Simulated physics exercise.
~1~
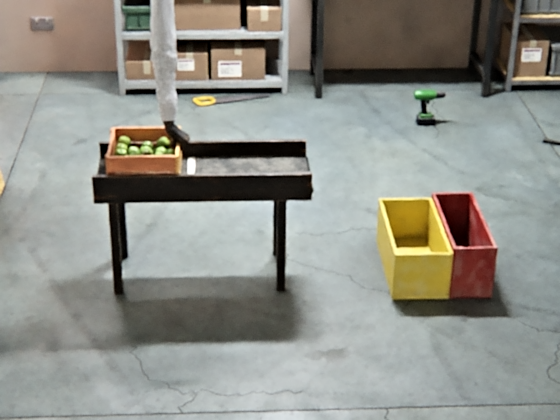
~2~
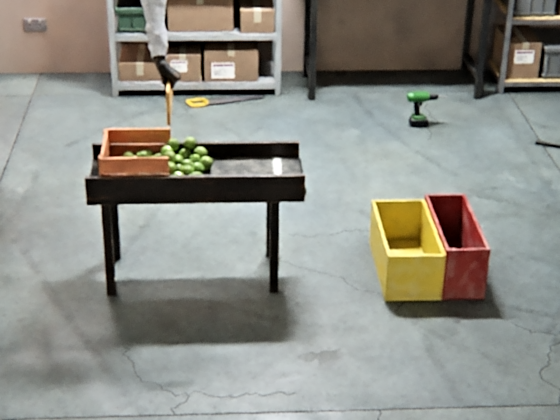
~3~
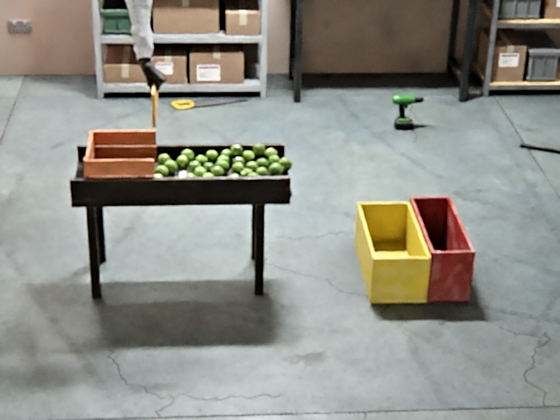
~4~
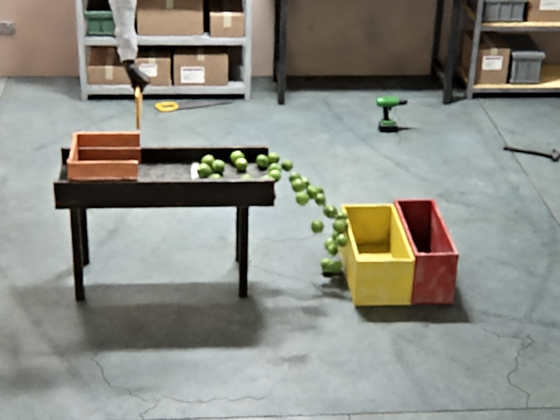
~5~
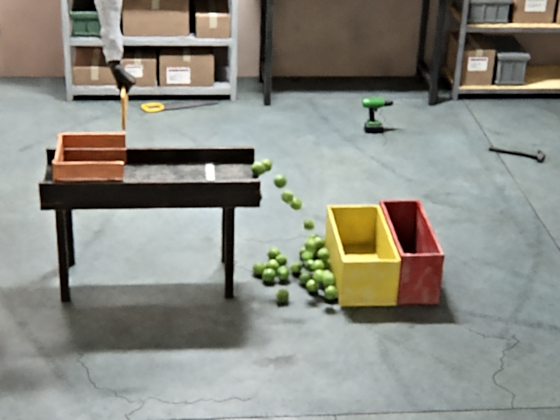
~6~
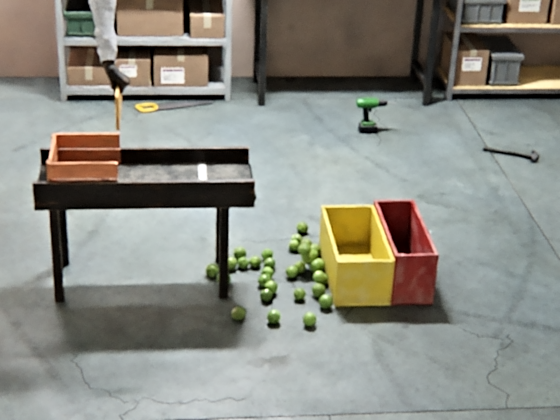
A gloved hand reaches down to an orange pen of green apples at the left end of a dark belt table, seen from above in a workshop with shelves behind. A yellow bin and a red bin stand on the grey floor to the right. The hand lifts the gate, and the apples spread out and ride right along the belt. They spill off the end in a stream, dropping just short of the yellow bin. The camera pans slightly right as the belt empties. All the apples end up scattered on the floor left of the yellow bin.
